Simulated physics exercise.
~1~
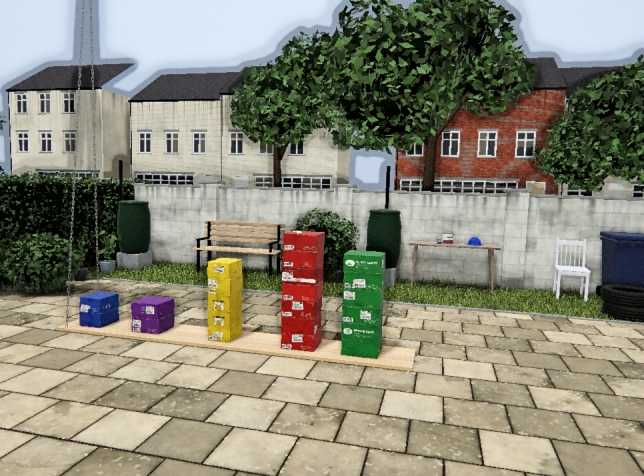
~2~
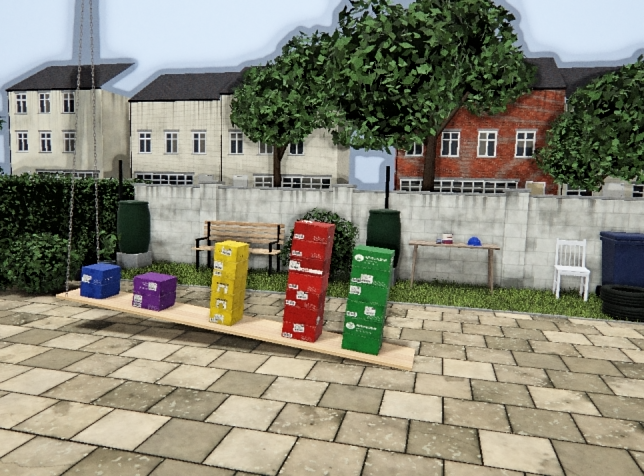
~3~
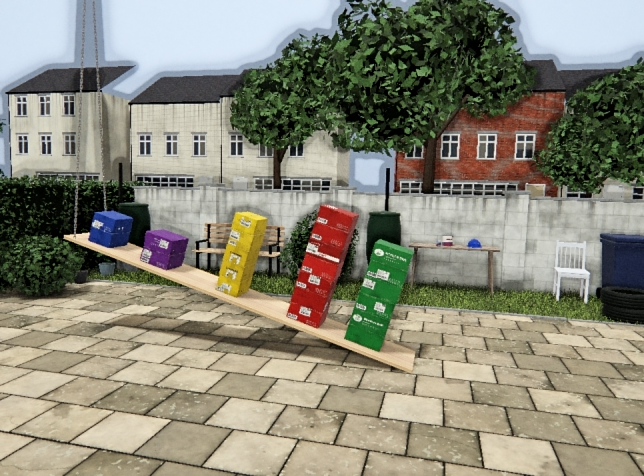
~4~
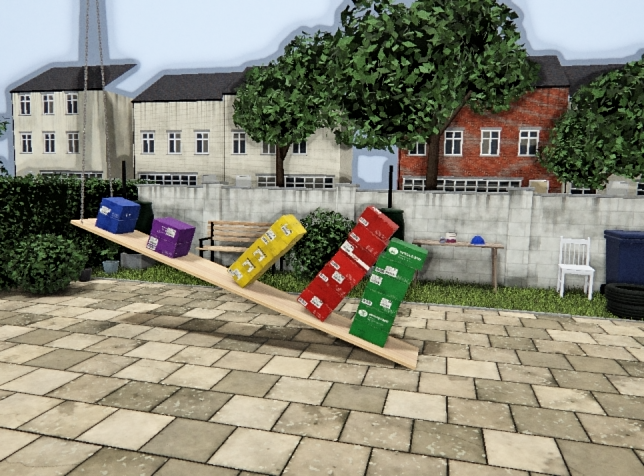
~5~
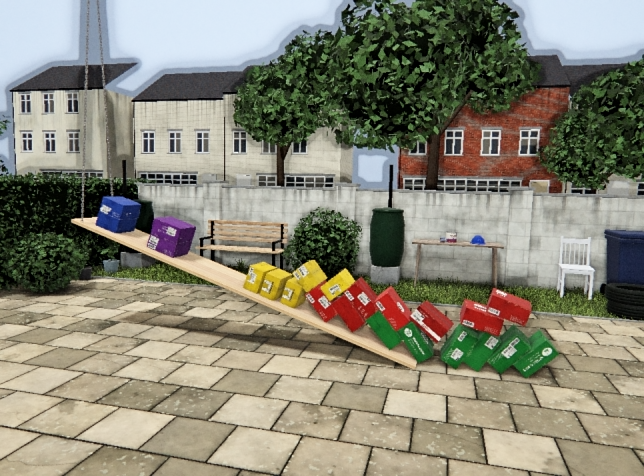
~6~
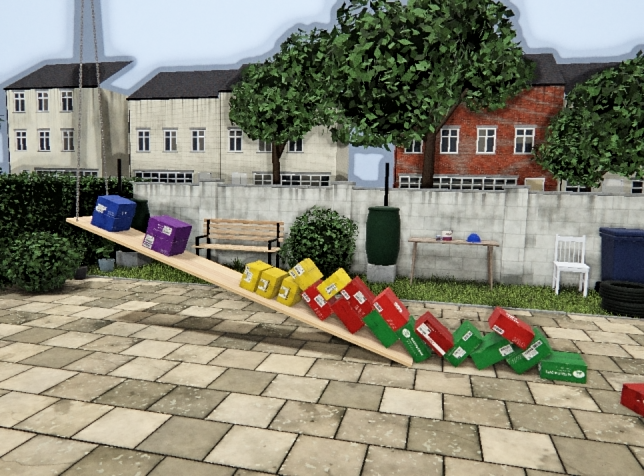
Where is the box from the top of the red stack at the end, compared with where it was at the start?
At the start it sits on top of the red stack, the tallest on the plank. By the end it is down on the paving at the far right edge of the view, well clear of the plank.
